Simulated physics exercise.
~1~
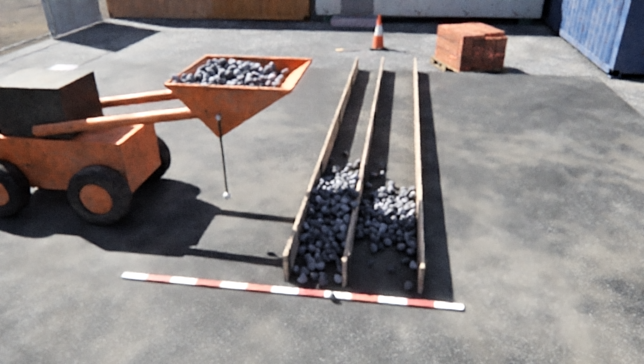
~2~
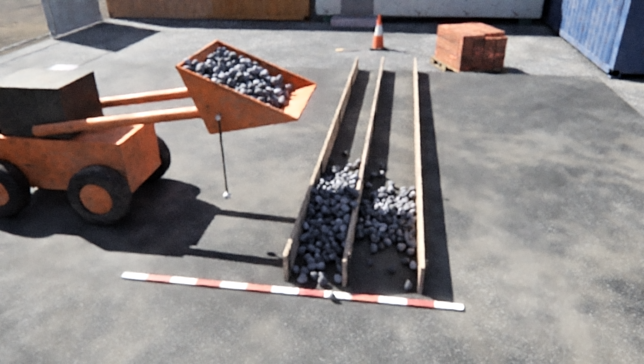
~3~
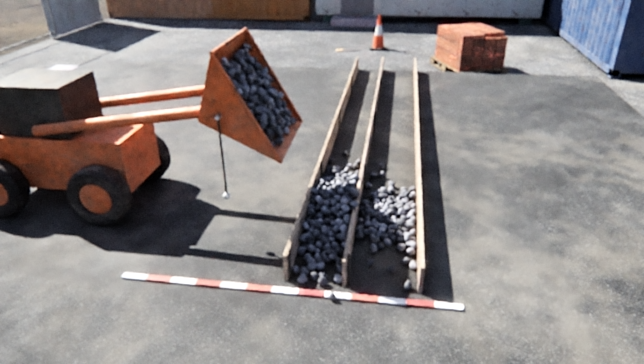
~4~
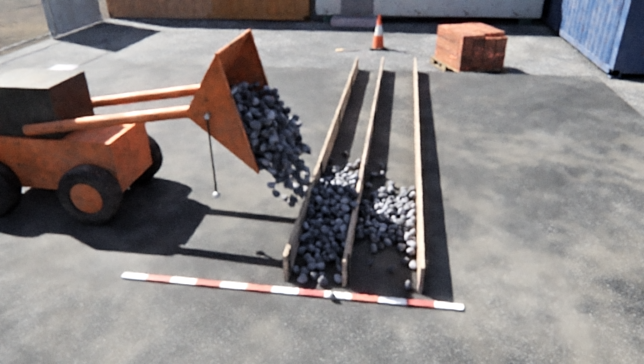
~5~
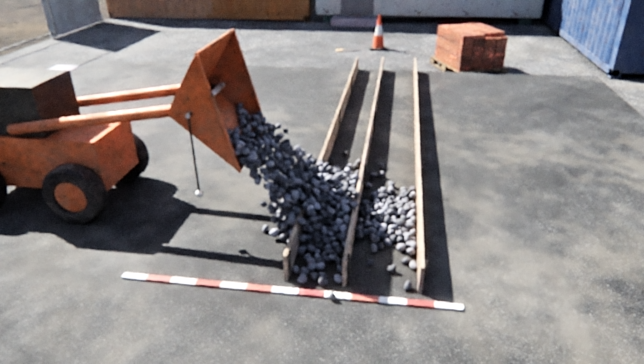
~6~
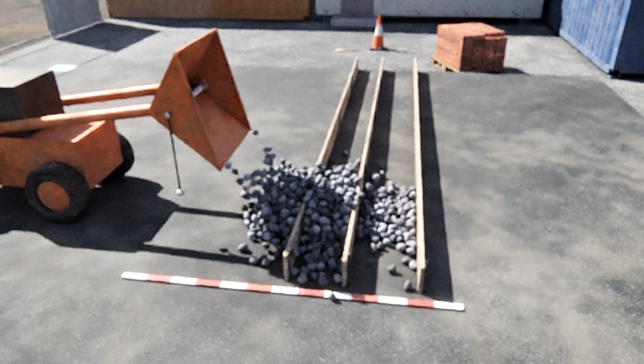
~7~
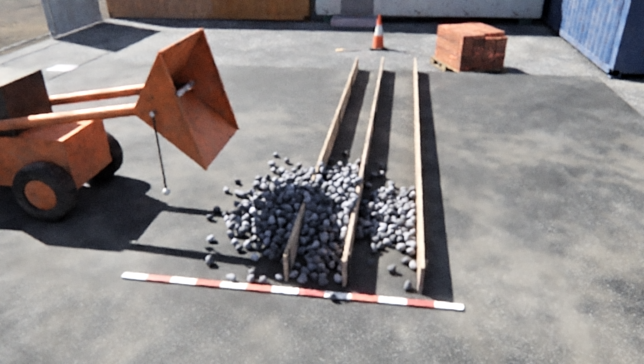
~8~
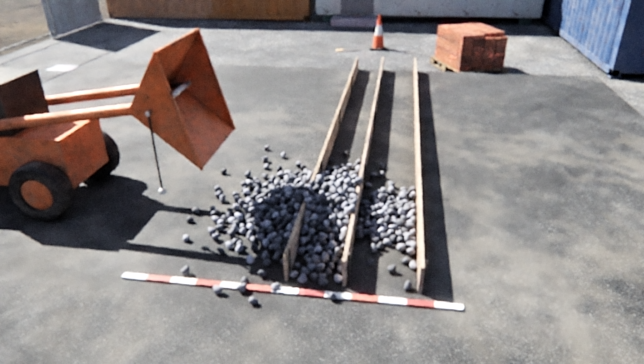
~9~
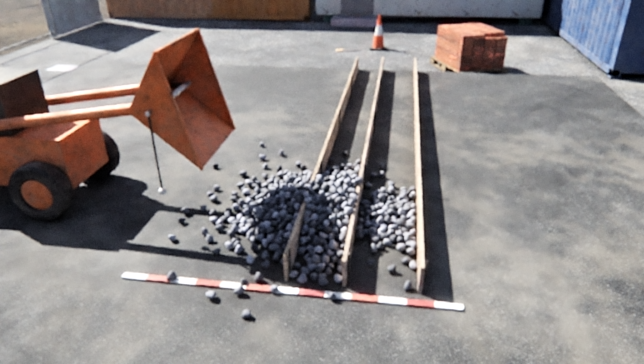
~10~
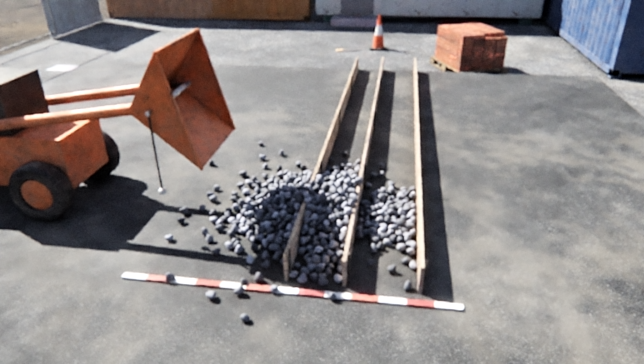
An orange loader tips dark stones over the nearest plank while backing left, leaving a spread heap.
